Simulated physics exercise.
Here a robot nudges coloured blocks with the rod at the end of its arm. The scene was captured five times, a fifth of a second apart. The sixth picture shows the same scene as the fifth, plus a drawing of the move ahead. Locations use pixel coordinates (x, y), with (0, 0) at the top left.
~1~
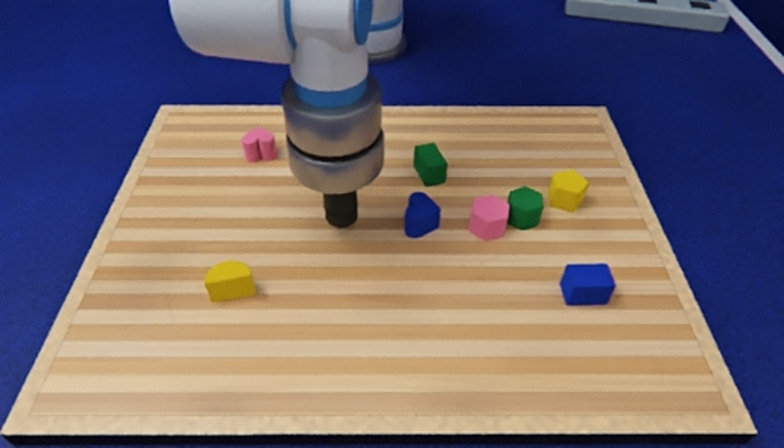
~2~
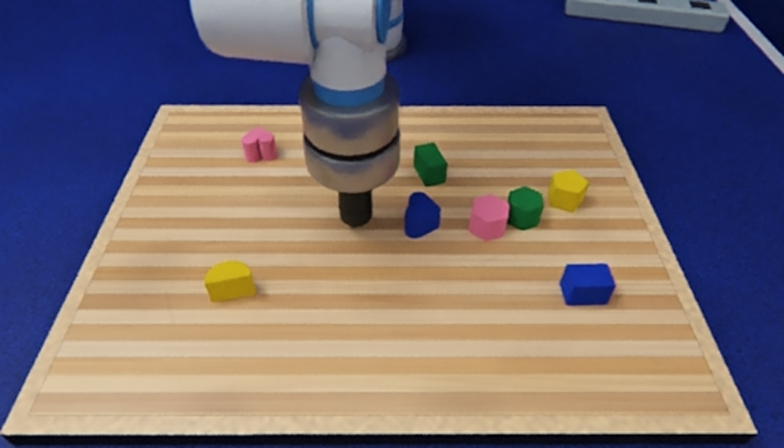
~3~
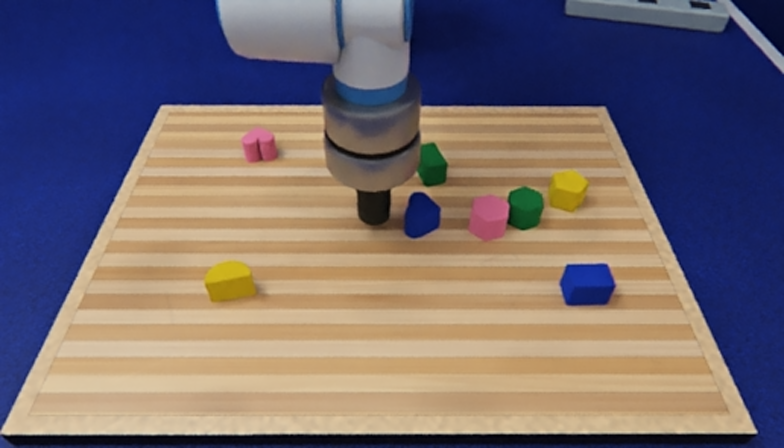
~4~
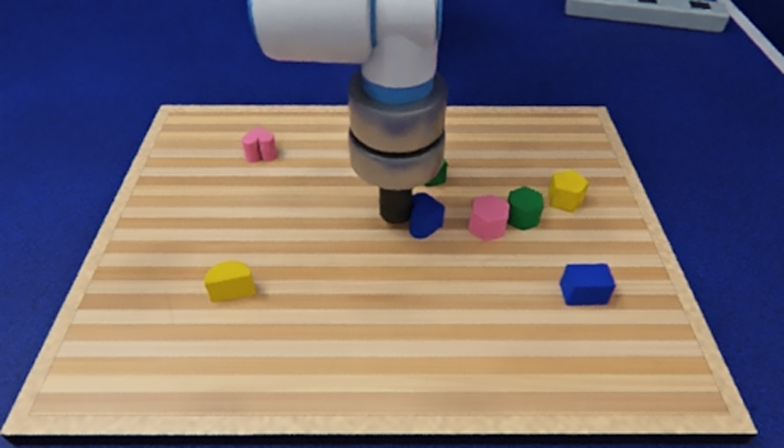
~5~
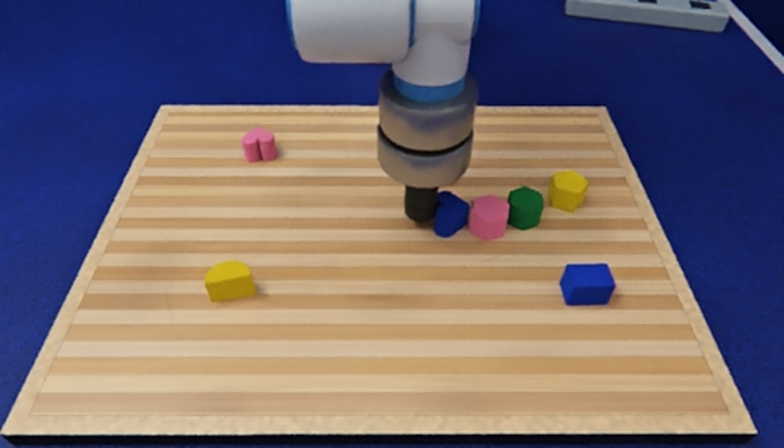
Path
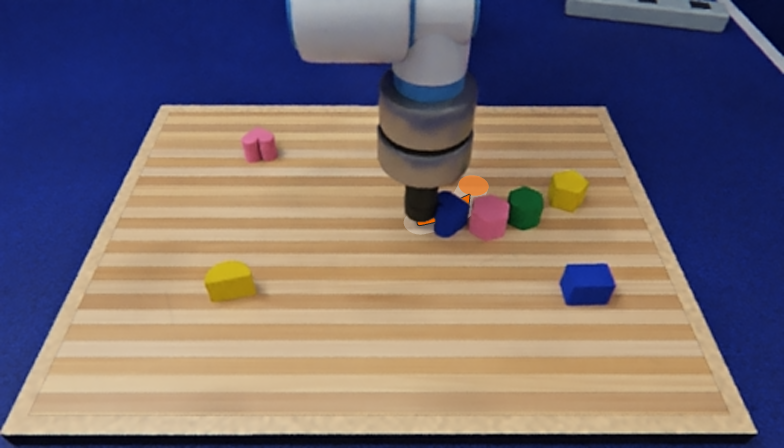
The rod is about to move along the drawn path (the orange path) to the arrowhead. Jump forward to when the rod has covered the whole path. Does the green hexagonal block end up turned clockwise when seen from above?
I expect not.
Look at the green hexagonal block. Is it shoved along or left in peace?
That block gets shifted.
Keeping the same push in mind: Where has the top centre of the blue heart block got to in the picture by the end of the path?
At the end it should sit near (498, 186).
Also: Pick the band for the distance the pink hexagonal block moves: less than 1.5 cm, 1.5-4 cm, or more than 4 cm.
By the end of the path, it will have gone between 1.5 and 4 cm.
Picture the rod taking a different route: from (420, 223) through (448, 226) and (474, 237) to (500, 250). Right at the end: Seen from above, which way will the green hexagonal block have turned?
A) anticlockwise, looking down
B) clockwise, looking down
A - anticlockwise, looking down.
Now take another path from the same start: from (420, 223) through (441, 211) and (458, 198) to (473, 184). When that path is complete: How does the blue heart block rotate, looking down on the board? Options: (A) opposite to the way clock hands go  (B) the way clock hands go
(B)
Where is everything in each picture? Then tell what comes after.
Lower end of the rod (342, 217), tops of blocks, green oblong (431, 154), blue heart block (421, 205), pink hexagonal block (491, 207), green hexagonal block (527, 198), in the first frame.
Rod (356, 216), blocks as before, in the second frame.
Rod (374, 215), blocks as before, in the third frame.
Rod (396, 213), blue heart block (425, 205), in the fourth frame.
Rod (420, 212), green oblong hidden, blue heart block (450, 204), pink hexagonal block (491, 207), green hexagonal block (527, 198), in the fifth frame.
The drawn path runs from (420, 223) through (446, 215) and (465, 202) to (474, 185).
The first path, step by step. Halfway along, rod (458, 199); blue heart block (487, 192); pink hexagonal block (512, 210), turned 40° clockwise; green hexagonal block (542, 198), turned 35° anticlockwise.
At the end, rod (475, 174); green oblong not moved; blue heart block (498, 186), turned 30° clockwise; pink hexagonal block (512, 210), turned 40° clockwise; green hexagonal block (543, 198), turned 35° anticlockwise.
